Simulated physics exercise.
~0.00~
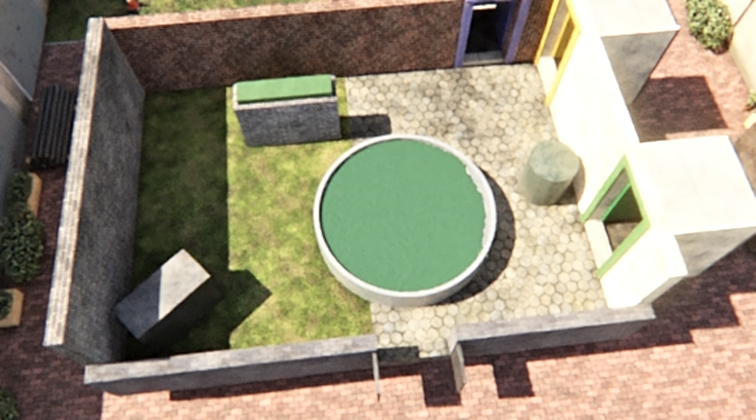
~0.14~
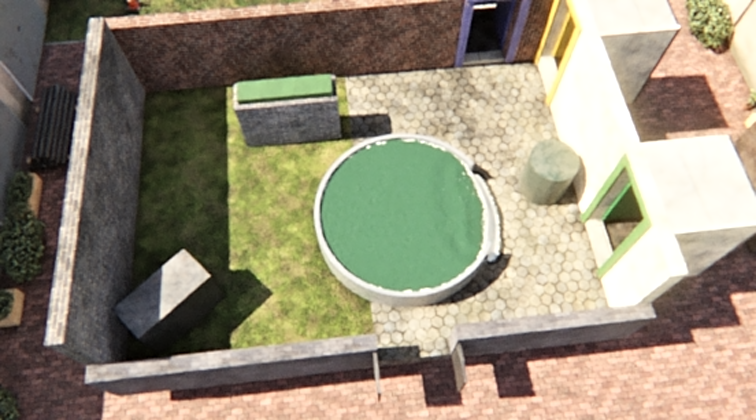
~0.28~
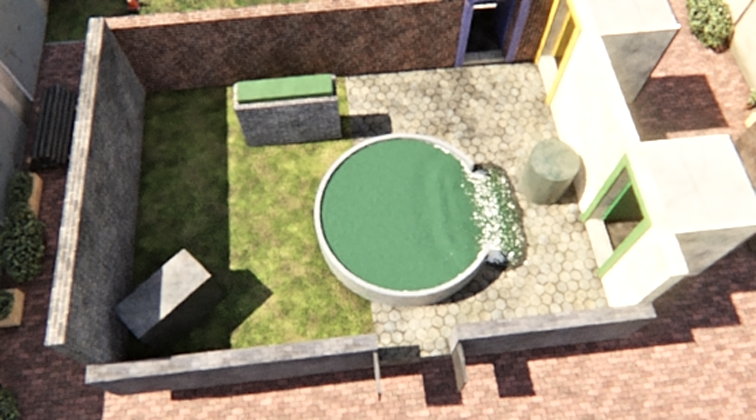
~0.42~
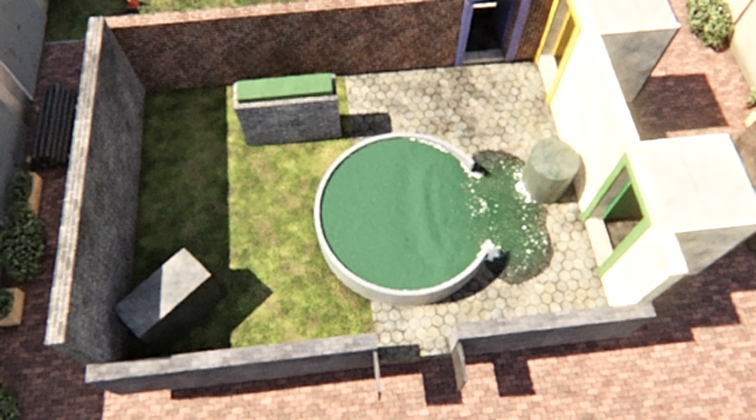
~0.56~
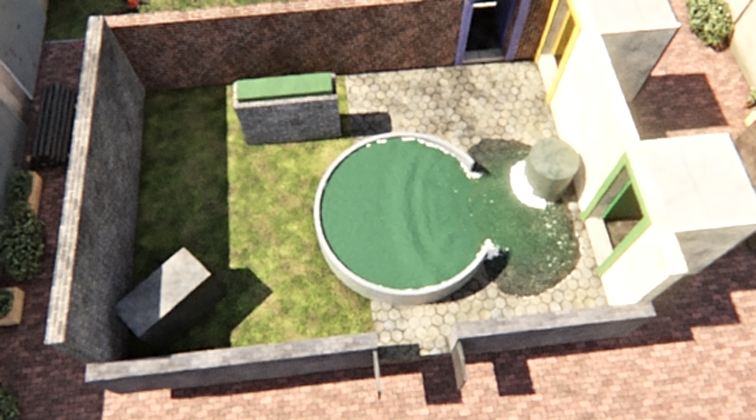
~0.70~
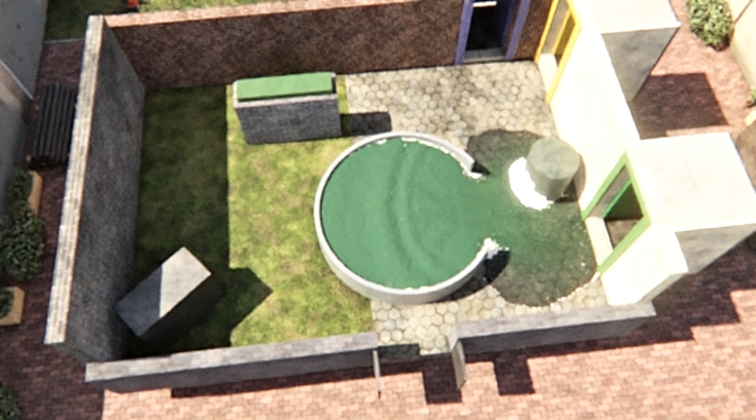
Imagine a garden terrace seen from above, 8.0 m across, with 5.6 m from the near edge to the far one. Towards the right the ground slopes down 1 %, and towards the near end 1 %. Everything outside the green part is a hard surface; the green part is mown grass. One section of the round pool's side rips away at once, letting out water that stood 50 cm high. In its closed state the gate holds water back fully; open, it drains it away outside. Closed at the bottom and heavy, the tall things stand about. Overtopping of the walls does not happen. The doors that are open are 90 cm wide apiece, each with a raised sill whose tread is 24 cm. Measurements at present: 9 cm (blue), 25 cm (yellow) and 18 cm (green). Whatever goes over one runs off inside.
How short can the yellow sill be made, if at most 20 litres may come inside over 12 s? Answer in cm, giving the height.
Roughly 15 cm, no lower.
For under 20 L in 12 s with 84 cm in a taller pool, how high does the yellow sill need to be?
About 28 centimetres.
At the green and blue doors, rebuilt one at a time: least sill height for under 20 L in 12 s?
You'd want about 32 centimetres at green and about 13.0 centimetres at blue.
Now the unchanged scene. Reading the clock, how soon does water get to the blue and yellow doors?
Blue at 2.2 s and yellow at 1.5 s.
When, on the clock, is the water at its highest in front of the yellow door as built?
Approximately 3.6 s.
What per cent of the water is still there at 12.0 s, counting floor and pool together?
I'd put it at about 80 per cent.
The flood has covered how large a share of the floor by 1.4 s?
20 %.
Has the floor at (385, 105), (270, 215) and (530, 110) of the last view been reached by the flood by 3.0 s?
In that order: Still dry, not reached, flooded.
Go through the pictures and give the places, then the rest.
In the first frame, still water, 50 cm deep, in the round pool at (405, 212); the yellow door at (556, 48) is dry.
In the second frame, the front is at (498, 254), 0.3 m from the gap at (487, 211); 0.3 m2 of floor is wet, 50 cm left at the back.
In the third frame, water pours out at (486, 212) and has run 0.7 m, to (523, 254); about 9 cm deep outside, 50 cm at the back.
In the fourth frame, water pours out at (486, 211) and has run 1.1 m, to (549, 251); about 8 cm deep outside, 50 cm at the back.
In the fifth frame, the gap is at (486, 211), the front 1.6 m out at (577, 250); the back of the round pool holds 50 cm.
In the sixth frame, the gap is at (486, 210), the front 2.0 m out at (597, 261); the back of the round pool holds 50 cm; the yellow door at (556, 45), 3.4 m from the gap, is still 1.5 m from the nearest water.
After 1.4 s water covers 20 % of the floor, deepest (40 cm) near (514, 192); it has not reached the yellow door.
After 3.0 s water covers 35 % of the floor, deepest (40 cm) near (610, 318); 17 cm at the yellow door, 0 litres in over its 25 cm sill.
After 12.0 s water covers 95 % of the floor, deepest (14 cm) near (589, 320); 10 cm at the yellow door, 0 litres in over its 25 cm sill.
At the yellow door as built, the water arrived by 1.5 s and peaked near 21 cm at 3.6 s.
Run again over the same 12 s with other heights there, 30 litres in over 13.5 cm, 7 litres over 18 cm. The limit of 20 litres is kept from about 15 cm up.
